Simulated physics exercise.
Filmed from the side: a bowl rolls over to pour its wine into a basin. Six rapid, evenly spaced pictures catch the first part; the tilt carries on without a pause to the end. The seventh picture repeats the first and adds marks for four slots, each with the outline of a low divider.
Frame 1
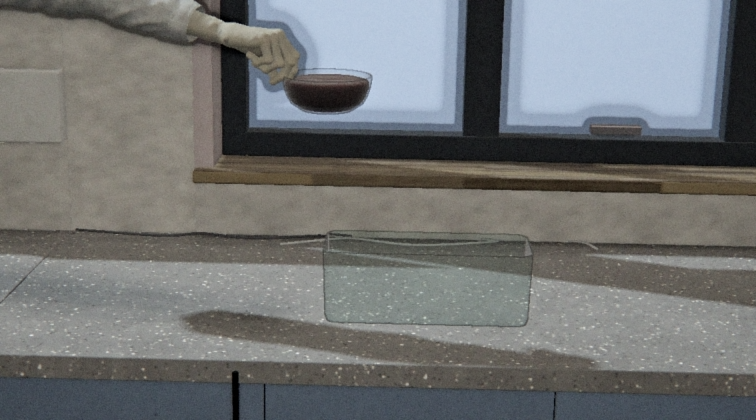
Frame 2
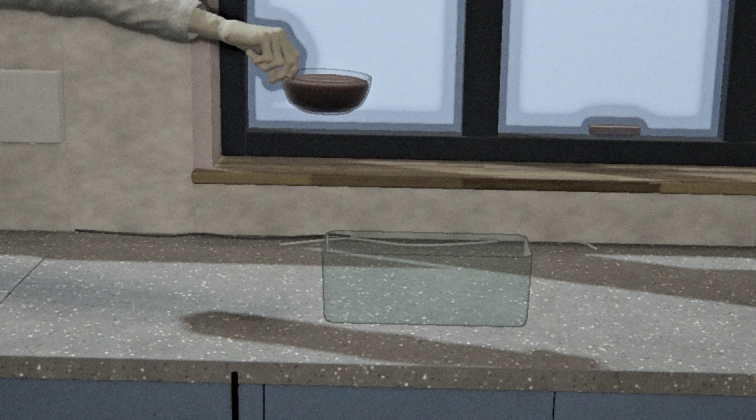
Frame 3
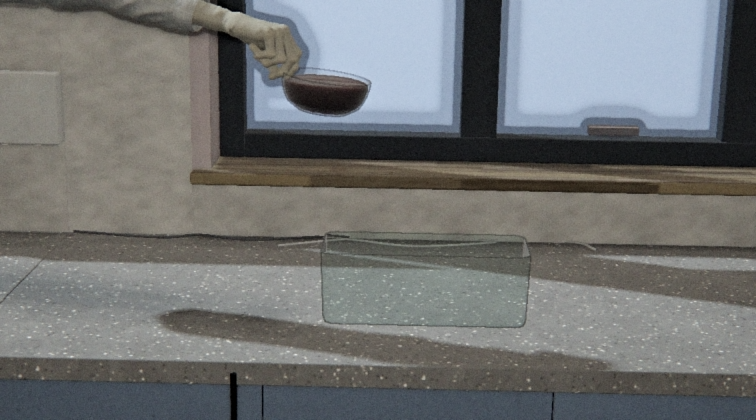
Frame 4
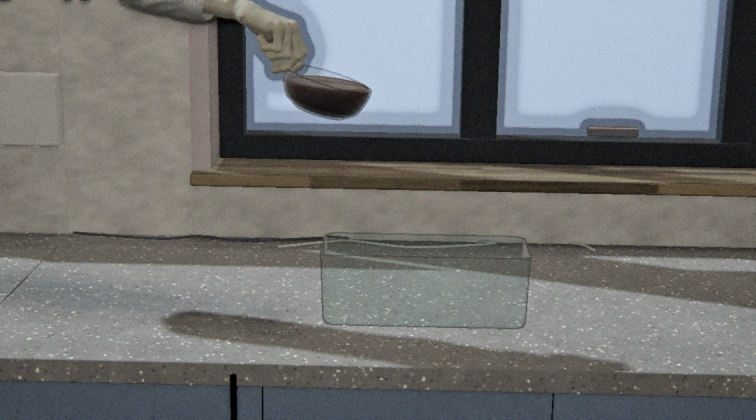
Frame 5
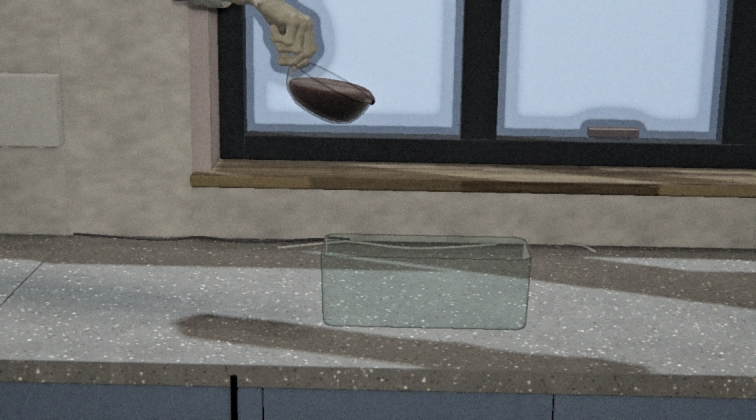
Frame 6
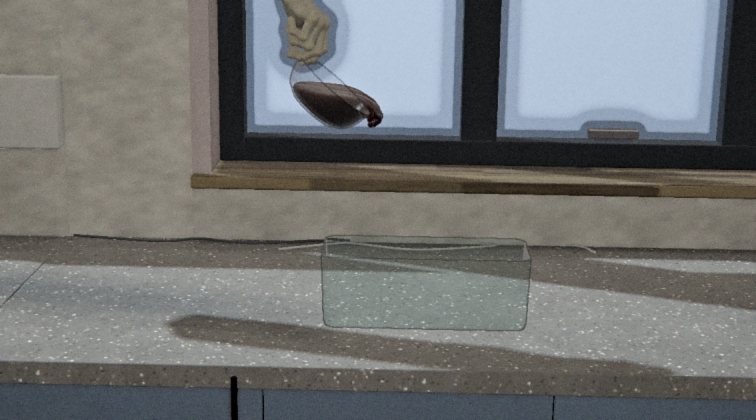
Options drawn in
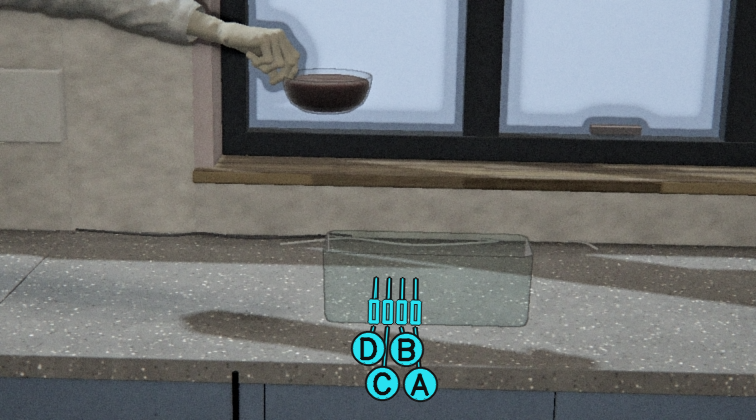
A pale hand reaching in from the upper left holds a clear bowl of dark red wine, keeps it nearly level, then rolls it steadily over to the right until wine slips past its lower lip. Below and slightly right, a clear, greenish rectangular basin rests on a speckled grey counter. The kitchen-like setting, seen from the side, has a beige wall and a dark-framed window with a wooden sill.
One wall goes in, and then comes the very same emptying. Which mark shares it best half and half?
A is best.
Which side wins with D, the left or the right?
The right side.
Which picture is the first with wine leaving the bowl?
In picture 5.
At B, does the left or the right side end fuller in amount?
The right side.
In cyan, A at (415, 327); B at (401, 327); C at (387, 327); D at (373, 326).
With A, about 48 % ends left of the wall and 48 % right of it; 4 % is lost outside.
With B, about 31 % ends left of the wall and 67 % right of it.
With C, about 21 % ends left of the wall and 77 % right of it.
With D, about 17 % ends left of the wall and 81 % right of it; 3 % is lost outside.
